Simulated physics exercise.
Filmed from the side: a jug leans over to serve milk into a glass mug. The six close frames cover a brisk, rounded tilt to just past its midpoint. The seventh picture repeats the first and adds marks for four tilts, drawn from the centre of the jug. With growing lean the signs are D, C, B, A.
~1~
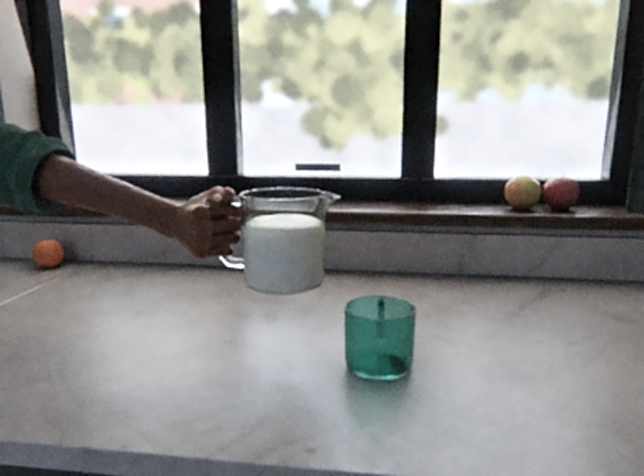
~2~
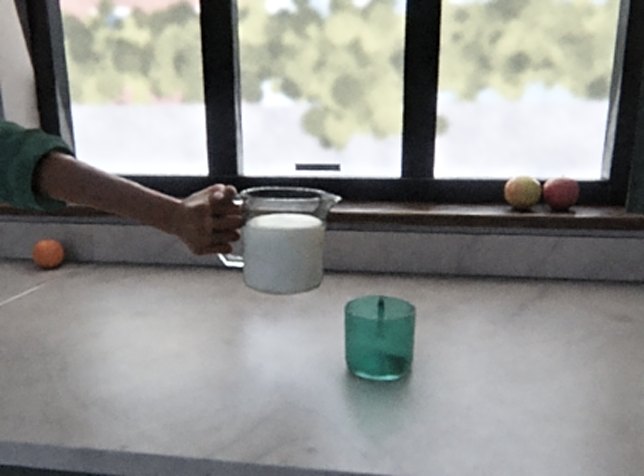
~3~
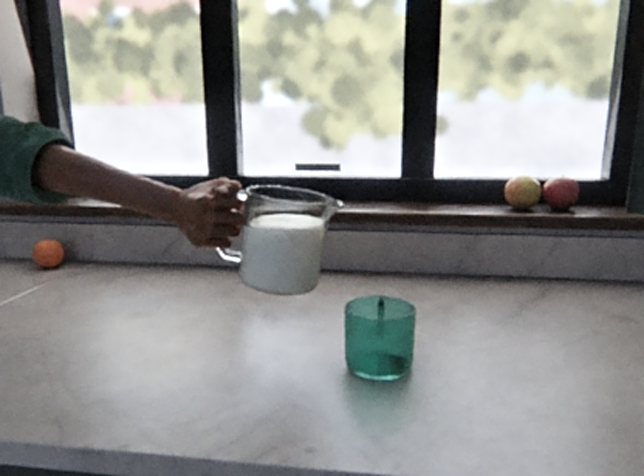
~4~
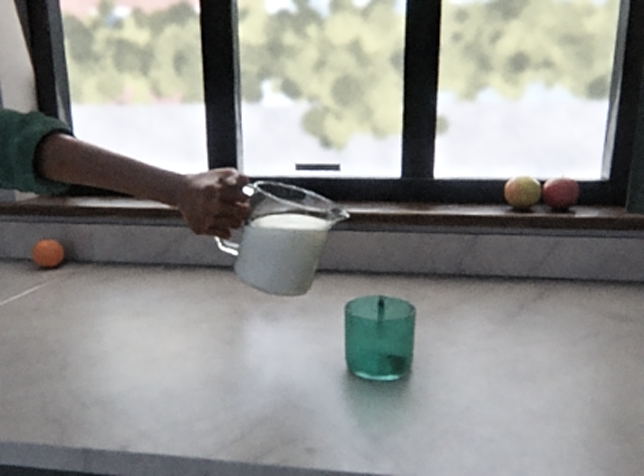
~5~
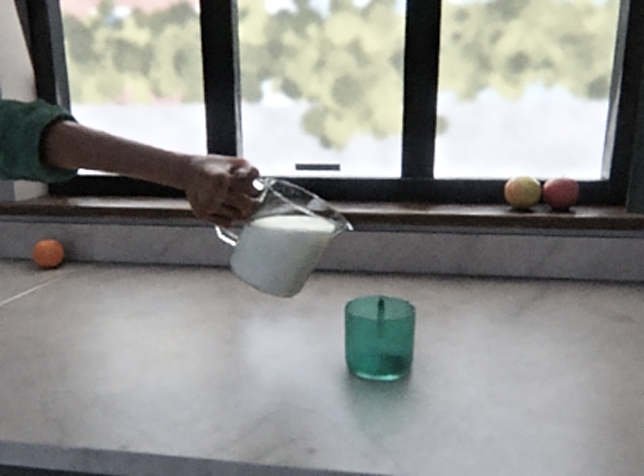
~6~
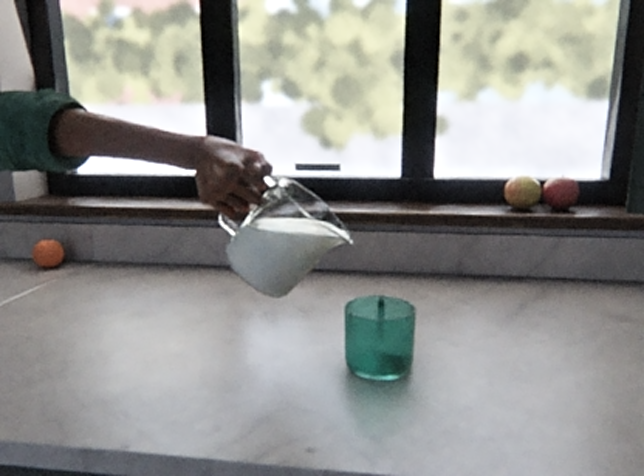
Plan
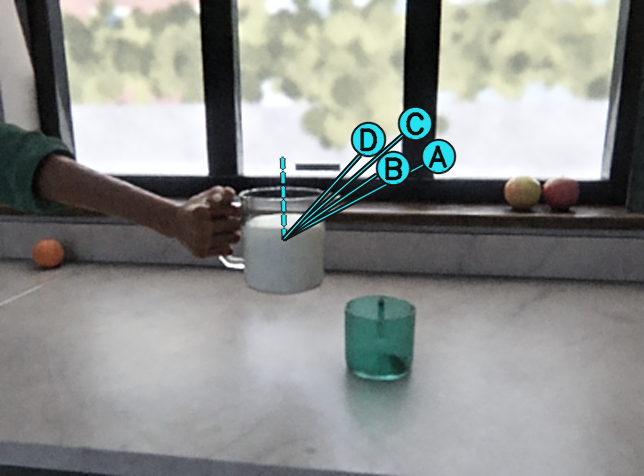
A glass jug of milk, held by a hand in a green sleeve, starts upright and leans steadily further to the right above a countertop, near a green cup, while the milk stays inside and the fruit nearby remains still.
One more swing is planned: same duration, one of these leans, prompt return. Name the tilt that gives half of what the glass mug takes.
A.
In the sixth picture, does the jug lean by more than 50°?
No.
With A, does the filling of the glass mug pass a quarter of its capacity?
Yes, it does.
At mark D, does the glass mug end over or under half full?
Under.
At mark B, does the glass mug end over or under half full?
Under half.
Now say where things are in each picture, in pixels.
Upright, lip at (338, 197); rim of the glass mug round (380, 307); nothing has left yet, in the first frame.
Tipped about 2°, lip at (339, 199); nothing has left yet, in the second frame.
Tipped about 8°, lip at (343, 205); nothing has left yet, in the third frame.
Tipped about 17°, lip at (348, 215); nothing has left yet, in the fourth frame.
Tipped about 28°, lip at (351, 228); nothing has left yet, in the fifth frame.
Tipped about 40°, lip at (352, 242); nothing has left yet, in the sixth frame.
In cyan, A at (423, 164); B at (376, 175); C at (402, 134); D at (359, 155).
With A, the glass mug ends with about 50 % of what it can hold.
With B, the glass mug ends with about 35 % of what it can hold.
With C, the glass mug ends with about 21 % of what it can hold.
With D, the glass mug ends with about 12 % of what it can hold.
